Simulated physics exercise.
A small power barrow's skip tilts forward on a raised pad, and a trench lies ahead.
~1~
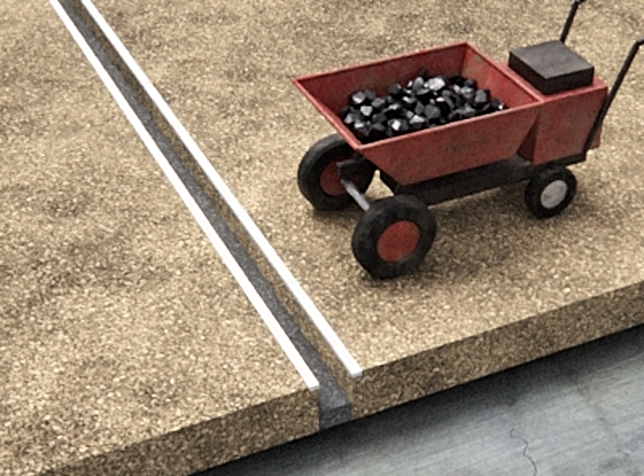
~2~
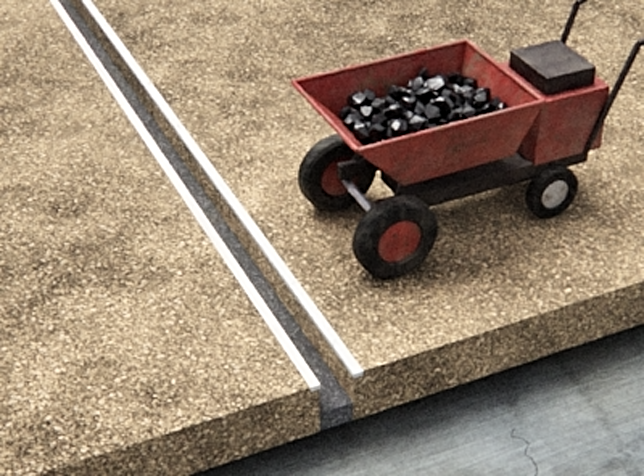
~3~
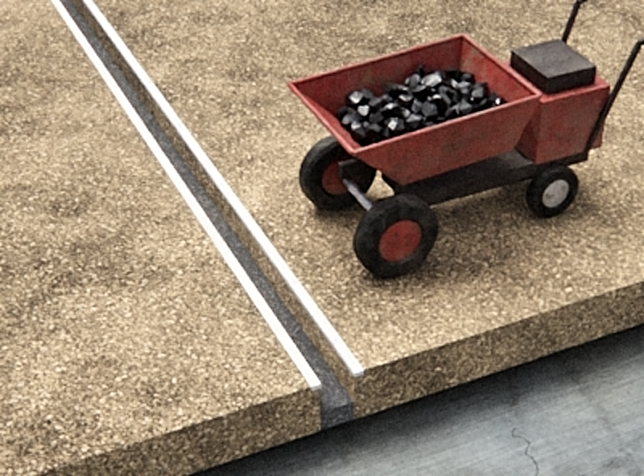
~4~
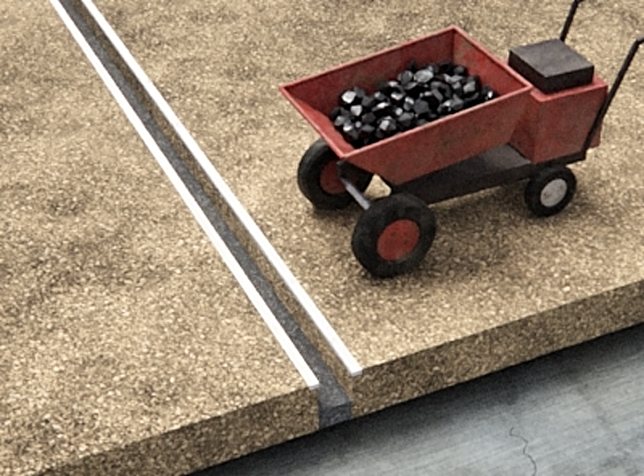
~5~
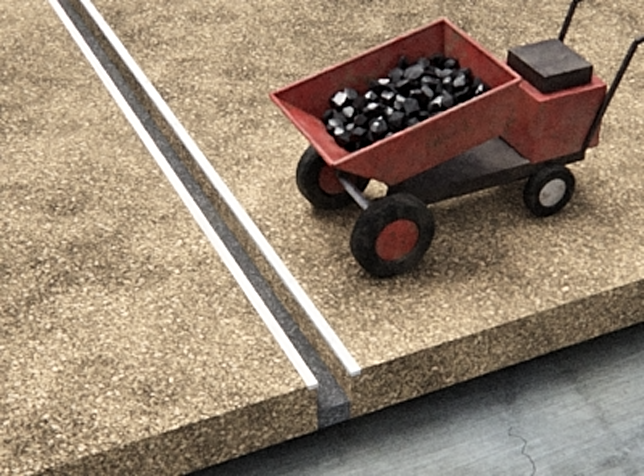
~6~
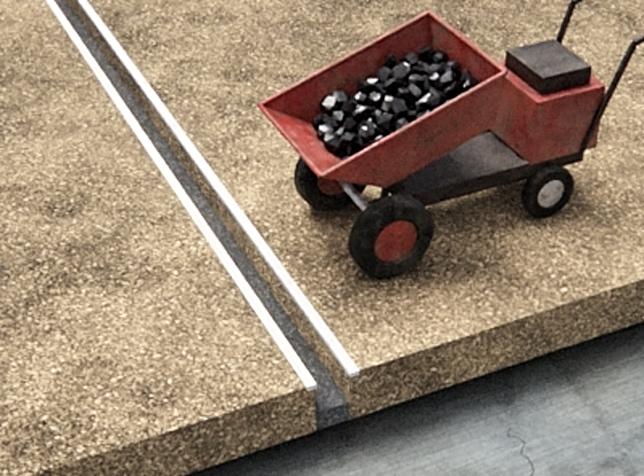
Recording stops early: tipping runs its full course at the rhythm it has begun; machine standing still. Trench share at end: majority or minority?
Minority.
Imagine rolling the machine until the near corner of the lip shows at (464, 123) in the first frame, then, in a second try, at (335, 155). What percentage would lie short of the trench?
It comes out near 60 in a hundred for the first and near 0 in a hundred for the second.
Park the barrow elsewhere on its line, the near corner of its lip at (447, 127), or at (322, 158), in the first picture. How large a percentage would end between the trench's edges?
30 % and 0 %.
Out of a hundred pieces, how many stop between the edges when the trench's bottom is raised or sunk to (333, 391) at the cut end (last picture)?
Estimate: Approx. 10 in a hundred.
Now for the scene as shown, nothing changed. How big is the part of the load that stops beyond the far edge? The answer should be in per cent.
Close to 70 in a hundred.
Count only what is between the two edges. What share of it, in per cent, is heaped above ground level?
About 30 per cent.
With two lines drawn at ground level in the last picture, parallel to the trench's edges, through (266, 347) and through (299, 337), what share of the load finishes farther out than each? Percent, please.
Near 50 % and near 80 %, in that order.
Shortly afterwards, skip tipped steeply; the whole lot in the skip.
Next, skip tipped right over; near two thirds in the skip; only a few in or heaped over the trench; near a third beyond it; only a few falling.
Some moments later, skip tipped right over; near a quarter in the skip; a little in or heaped over the trench; near two thirds beyond it.
In the end, skip tipped right over; near a quarter in the skip; a little in or heaped over the trench; near two thirds beyond it.
